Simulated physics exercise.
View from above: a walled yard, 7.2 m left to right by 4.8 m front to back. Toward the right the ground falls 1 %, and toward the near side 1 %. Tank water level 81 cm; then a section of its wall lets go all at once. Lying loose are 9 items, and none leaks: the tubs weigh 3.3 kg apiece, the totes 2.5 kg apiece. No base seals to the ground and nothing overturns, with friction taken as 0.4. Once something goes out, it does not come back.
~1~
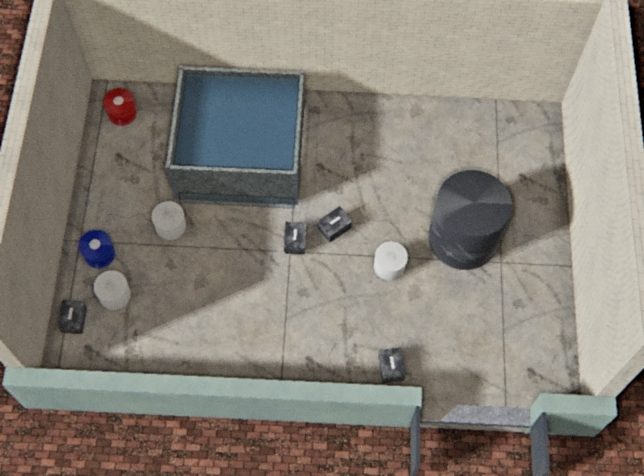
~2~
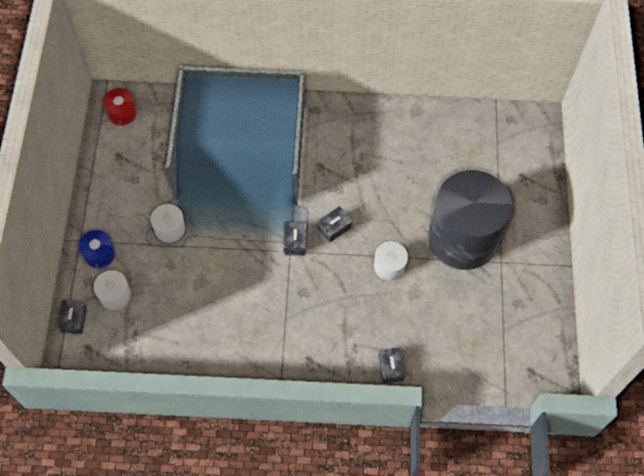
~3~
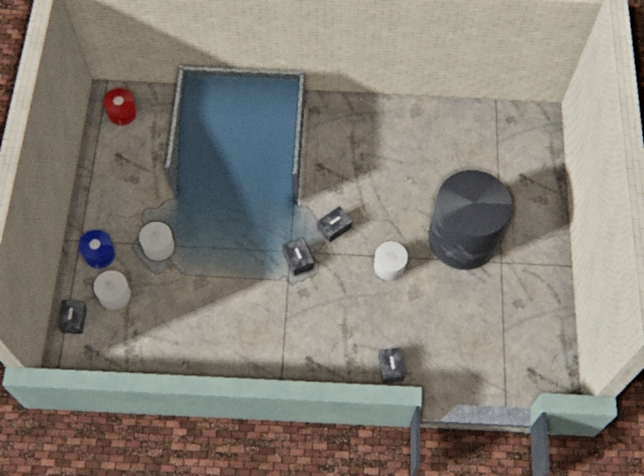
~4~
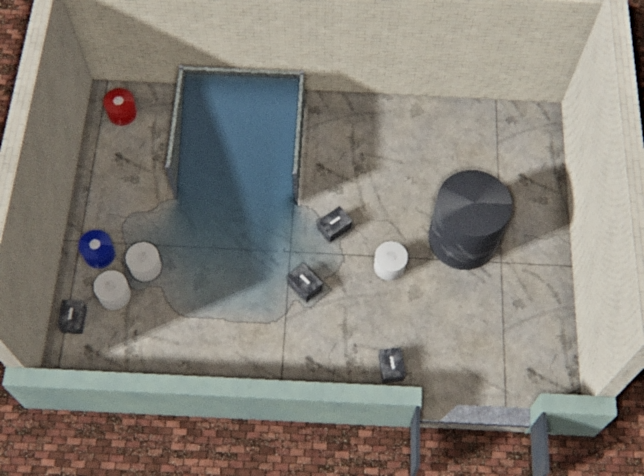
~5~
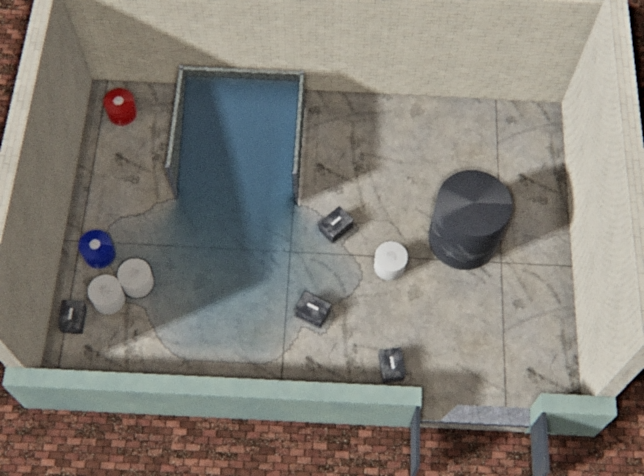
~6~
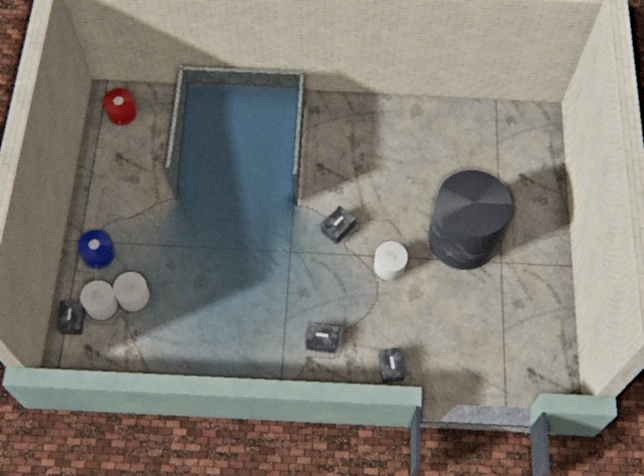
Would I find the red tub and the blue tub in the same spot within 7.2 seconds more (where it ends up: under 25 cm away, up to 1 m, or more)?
In the end, the red tub has shifted partway and the blue tub has travelled well away.
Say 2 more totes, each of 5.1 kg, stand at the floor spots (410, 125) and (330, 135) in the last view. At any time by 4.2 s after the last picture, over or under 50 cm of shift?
Lab note - in order: Below threshold / below threshold.
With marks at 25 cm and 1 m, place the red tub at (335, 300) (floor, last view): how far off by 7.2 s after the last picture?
Outcome: It is taken a long way.
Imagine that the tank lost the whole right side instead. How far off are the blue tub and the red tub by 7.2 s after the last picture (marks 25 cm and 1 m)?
With that failure, the blue tub keeps its spot, and the red tub keeps its spot.
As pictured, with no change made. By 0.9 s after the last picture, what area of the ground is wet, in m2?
Near 16 m2 in all.
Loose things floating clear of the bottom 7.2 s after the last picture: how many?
At that point I count 8.
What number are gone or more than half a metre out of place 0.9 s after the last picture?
That would be 4.
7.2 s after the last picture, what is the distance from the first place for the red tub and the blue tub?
The first is around 50 cm away, the second around 300 cm.
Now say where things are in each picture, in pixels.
The red tub at (118, 101) rests on the ground; the blue tub at (95, 244) rests on the ground; water covers 2.7 m2; 0 of 9 have shifted, in the first picture.
The red tub at (118, 101), on the bottom; the blue tub at (95, 244) rests on the ground; water covers 3.8 m2; 0 of 9 have shifted, in the second picture.
The red tub at (118, 101) rests on the ground; the blue tub at (95, 244), on the bottom; water covers 5.1 m2; 2 of 9 have shifted, in the third picture.
The red tub at (118, 101), on the bottom; the blue tub at (95, 244) rests on the ground; 7.0 m2 under water; 2 of 9 have shifted, in the fourth picture.
The red tub at (118, 101) rests on the ground; the blue tub at (95, 244), on the bottom; 9.0 m2 under water; 3 of 9 have shifted, in the fifth picture.
The red tub at (118, 101) rests on the ground; the blue tub at (94, 244), on the bottom; water covers 10.9 m2; 4 of 9 have shifted, in the sixth picture.
Then, 0.9 s after the last picture the red tub is near (118, 101), 0.0 m from its start, aground; the blue tub is near (71, 247), 0.3 m from its start, aground; 0 of 9 are out; 5 afloat.
Then, 2.8 s after the last picture the red tub is near (125, 86), 0.3 m from its start, aground; the blue tub is near (136, 115), 2.1 m from its start, afloat; 1 of 9 are out; 5 afloat.
Then, 4.8 s after the last picture the red tub is near (119, 86), 0.2 m from its start, afloat; the blue tub is near (170, 78), 2.8 m from its start, afloat; 1 of 9 are out; 6 afloat.
Then, 7.2 s after the last picture the red tub is near (101, 122), 0.5 m from its start, afloat; the blue tub is near (170, 80), 2.8 m from its start, afloat; 1 of 9 are out; 8 afloat.
